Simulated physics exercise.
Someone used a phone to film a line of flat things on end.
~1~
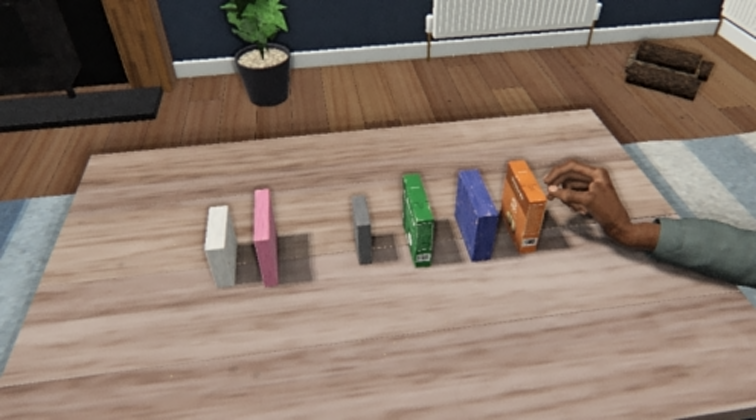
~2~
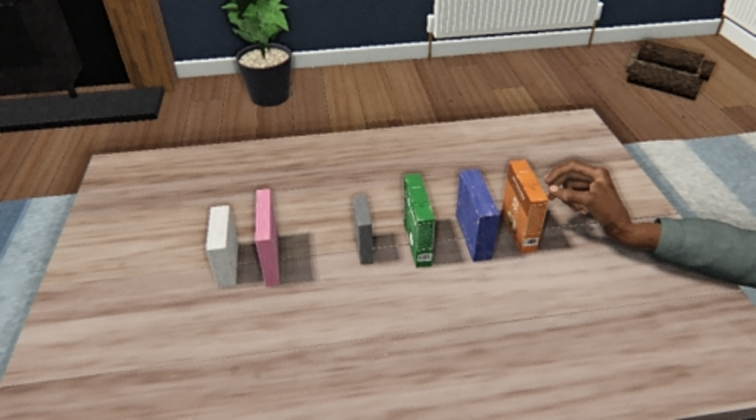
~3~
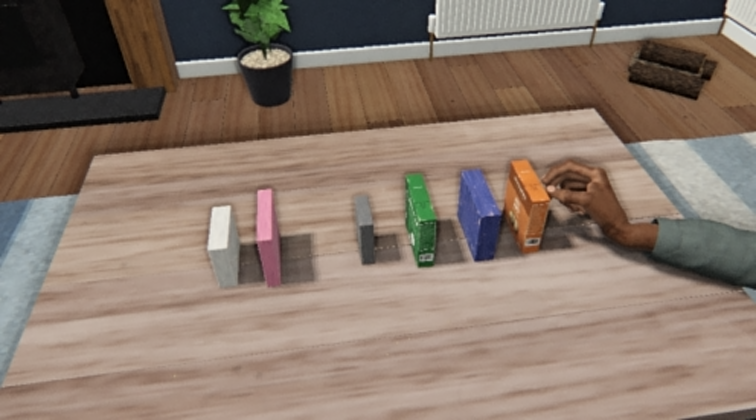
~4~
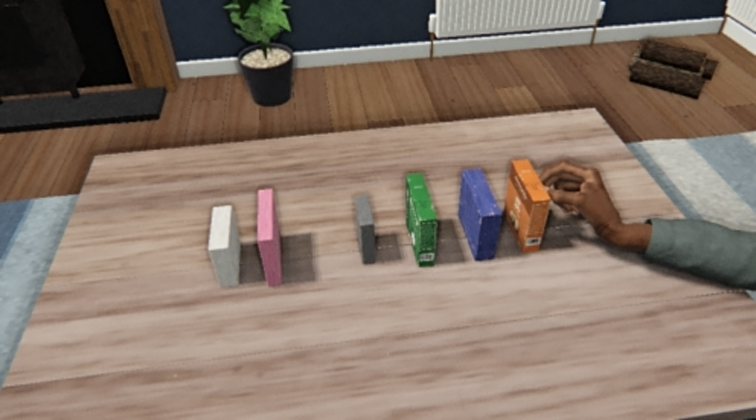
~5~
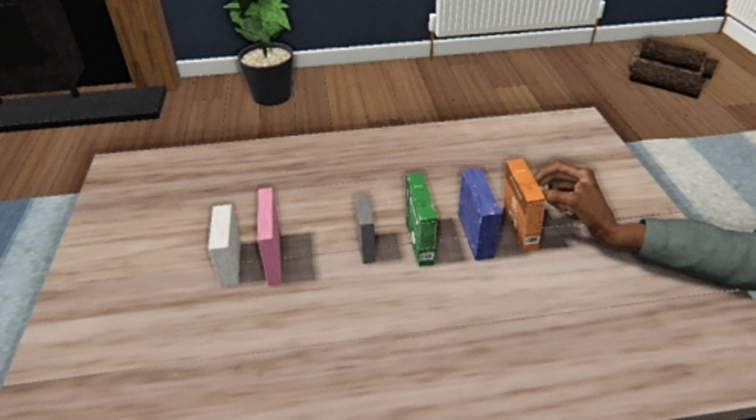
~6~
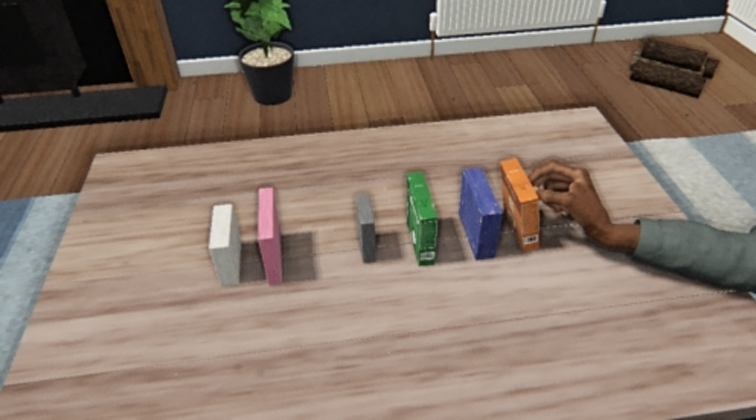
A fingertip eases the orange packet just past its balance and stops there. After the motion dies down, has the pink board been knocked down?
No, it stays up.
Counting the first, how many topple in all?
4.
Then, 0.70 s after the last picture, orange packet 57° over; blue board tipped 49° from how it was; green packet tipped 11° from how it was.
Then, 0.90 s after the last picture, orange packet 64° over; green packet tipped 75° from how it was; blue board tipped 73° from how it was; grey block on its side.
At rest, tipped over on the table, grey block, blue board and green packet; pink board in place. Seen from the same camera at the end, pink board near (271, 236).
